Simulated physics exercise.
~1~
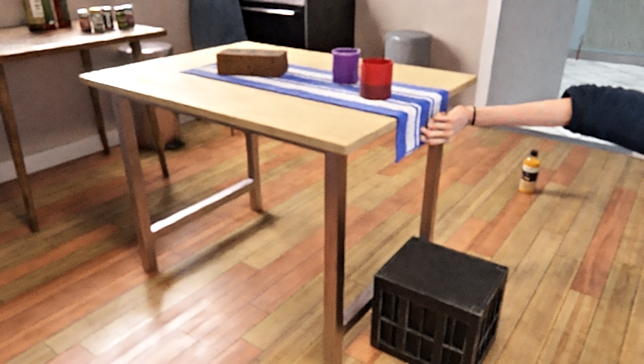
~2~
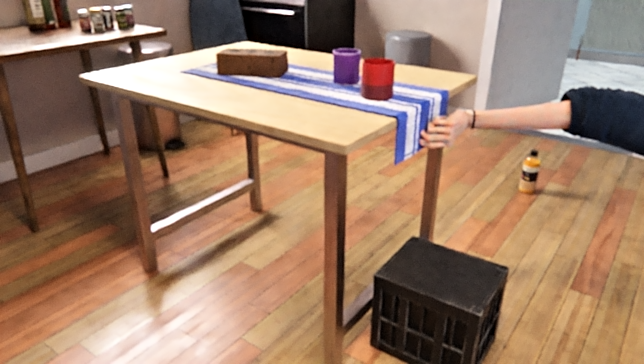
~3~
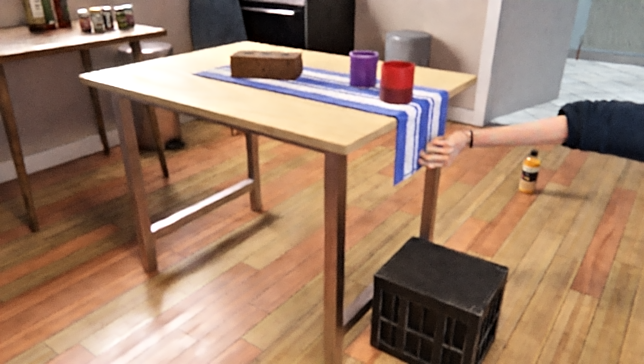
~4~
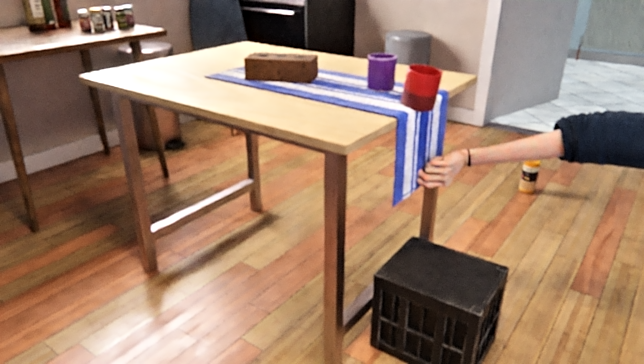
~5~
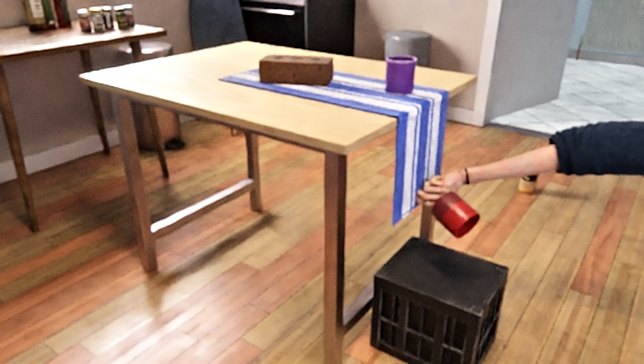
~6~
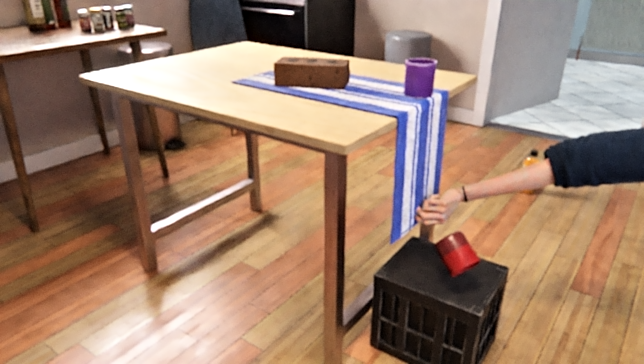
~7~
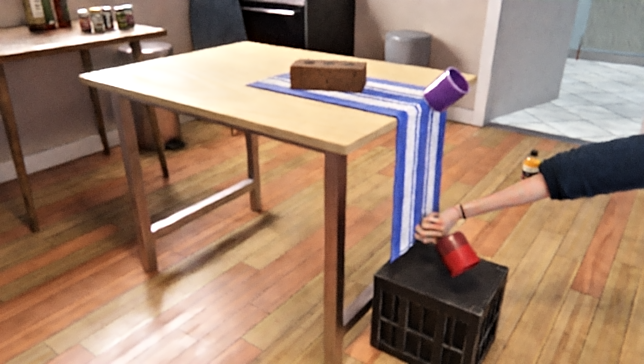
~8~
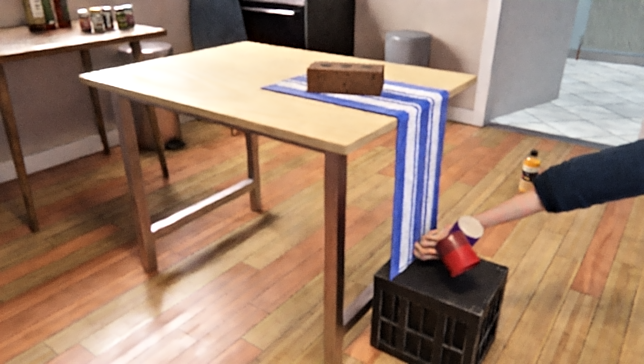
A hand slowly pulled a blue and white striped cloth down over the end of a table, carrying a brick and two mugs along, until the red mug and then the purple one dropped onto the black crate, leaving the brick on top.
